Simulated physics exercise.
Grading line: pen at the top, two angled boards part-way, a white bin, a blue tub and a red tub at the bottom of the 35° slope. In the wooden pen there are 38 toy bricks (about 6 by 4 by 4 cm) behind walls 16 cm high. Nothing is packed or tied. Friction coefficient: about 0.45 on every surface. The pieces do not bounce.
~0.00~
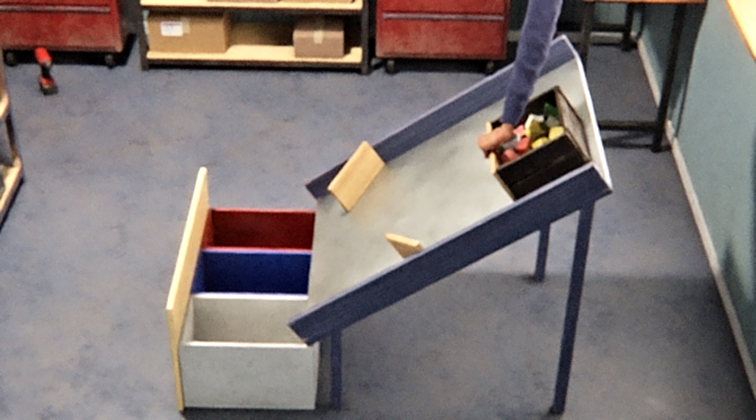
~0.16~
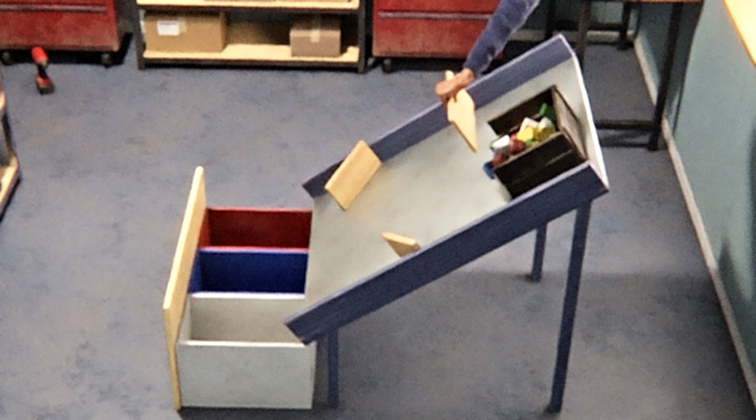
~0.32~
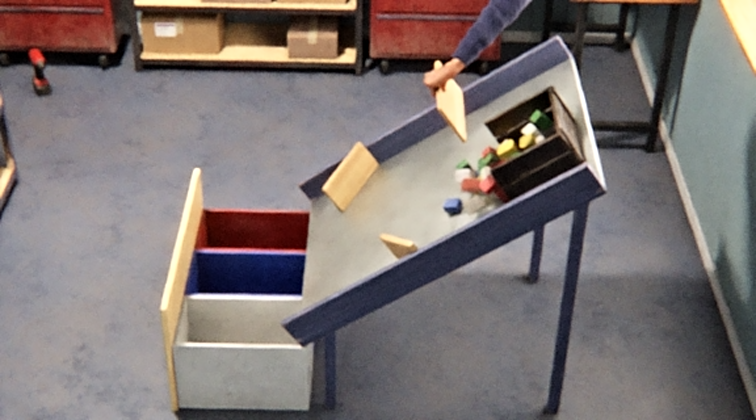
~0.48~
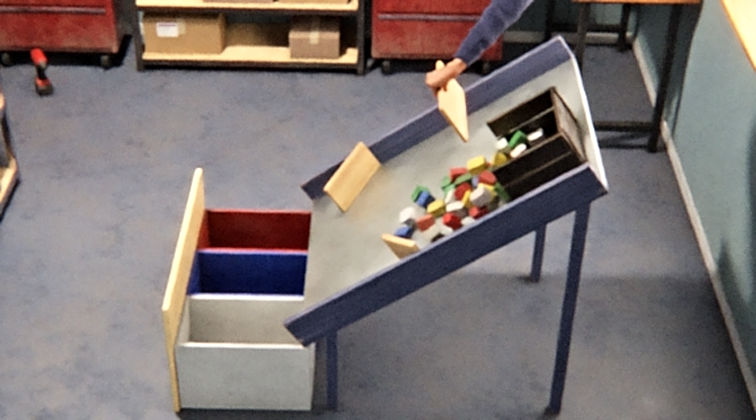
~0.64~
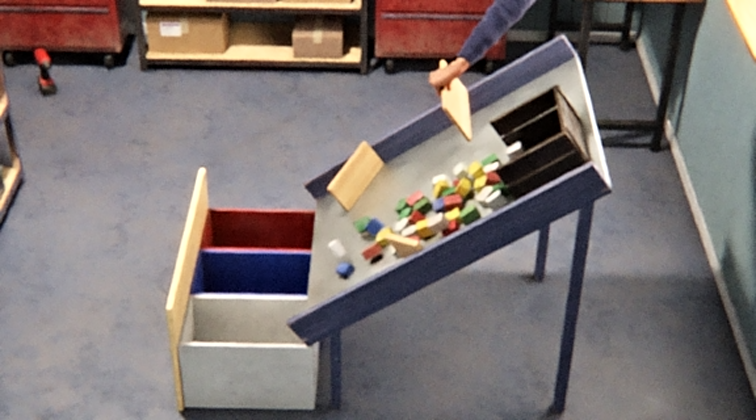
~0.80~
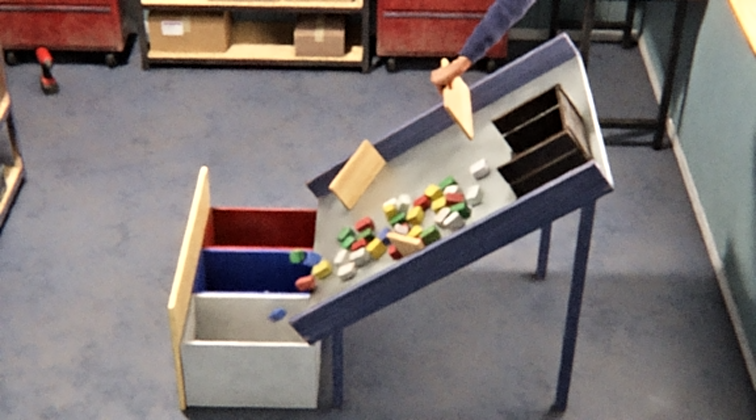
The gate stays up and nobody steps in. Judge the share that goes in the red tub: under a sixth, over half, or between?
The share in the red tub is under a sixth.
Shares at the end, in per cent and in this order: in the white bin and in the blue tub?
Roughly 25 and 70 per cent.
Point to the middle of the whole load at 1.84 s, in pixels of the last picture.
At about (242, 329).
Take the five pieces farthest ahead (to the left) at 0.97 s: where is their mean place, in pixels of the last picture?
Around (238, 319).
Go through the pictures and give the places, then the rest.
In the first frame (each is followed by its nearest rim corner in this view), wooden pen, (563, 134); red tub, (318, 251); none out.
Wooden pen, (560, 133); 1 out, the lowest brick at (492, 170), in the second frame.
Wooden pen, (557, 134); 15 out, the lowest brick at (453, 206), in the third frame.
Wooden pen, (559, 135); 26 out, the lowest brick at (403, 234), in the fourth frame.
Wooden pen, (563, 133); 36 out, the lowest brick at (345, 270), in the fifth frame.
Wooden pen, (564, 132); red tub, (320, 249); 38 out, in the sixth frame.
After 0.97 s, 2 in the white bin, 8 in the blue tub, 23 on the slope and 5 in the air.
After 1.17 s, 6 in the white bin, 18 in the blue tub, 10 on the slope and 4 in the air.
After 1.47 s, 9 in the white bin, 26 in the blue tub, 2 on the slope and 1 in the air.
Outcome (at 1.84 s), 10 in the white bin, 27 in the blue tub and 1 on the slope. Asked share, 0 of 38, 0 per cent.
